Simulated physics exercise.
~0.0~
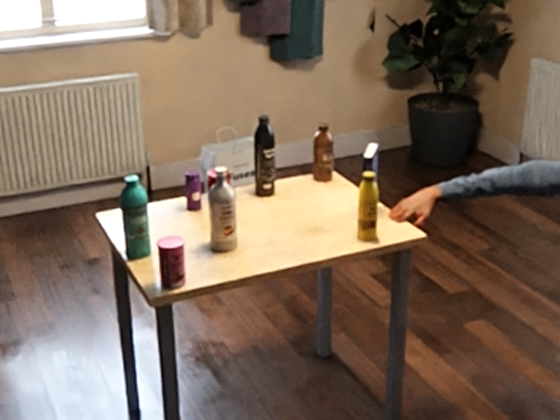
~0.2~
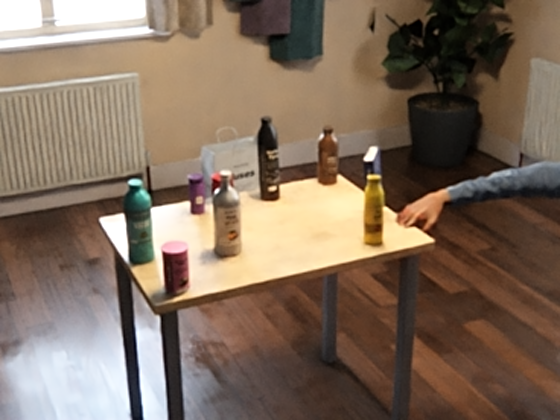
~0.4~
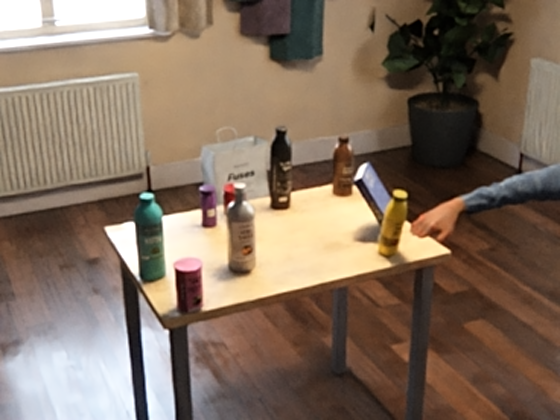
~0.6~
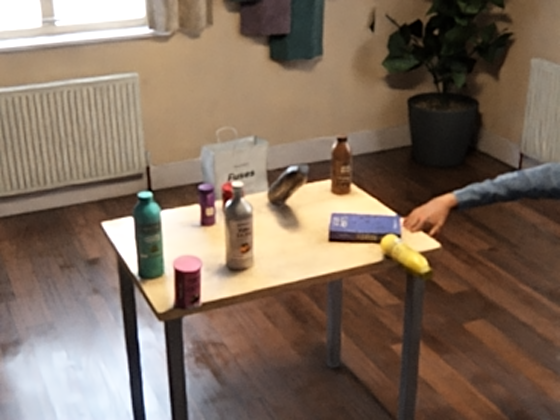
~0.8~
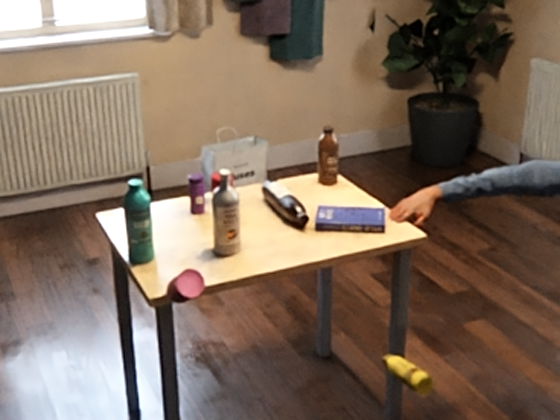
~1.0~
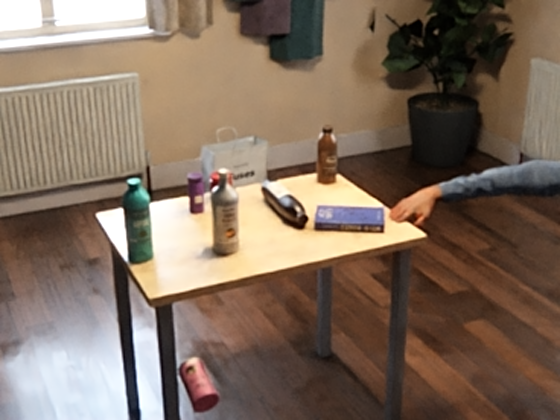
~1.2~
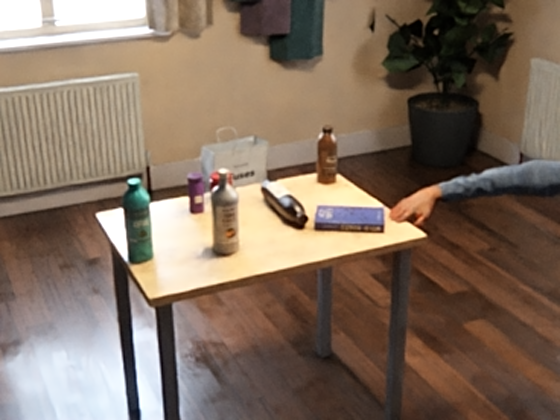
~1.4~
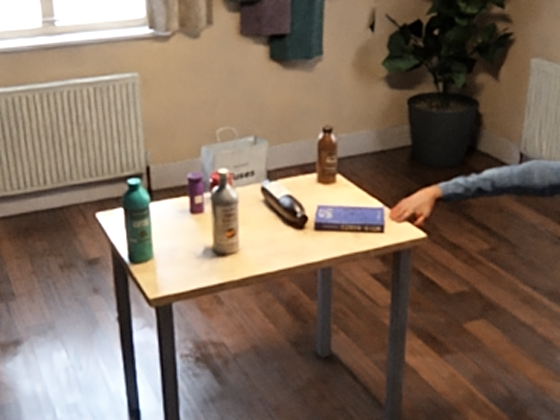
The clip opens on a light wooden table crowded with bottles, small containers and an upright blue book, while a hand reaches in from the right to its corner. The table shifts slightly towards the viewer and to the right, and the blue book and yellow bottle begin to lean. The book falls flat, the black bottle topples, and the yellow bottle tips over the edge. As the table moves back, the yellow bottle drops towards the floor and the pink tin tips off the front edge, falling after it. Finally, the black bottle and book lie still among the five items left standing.
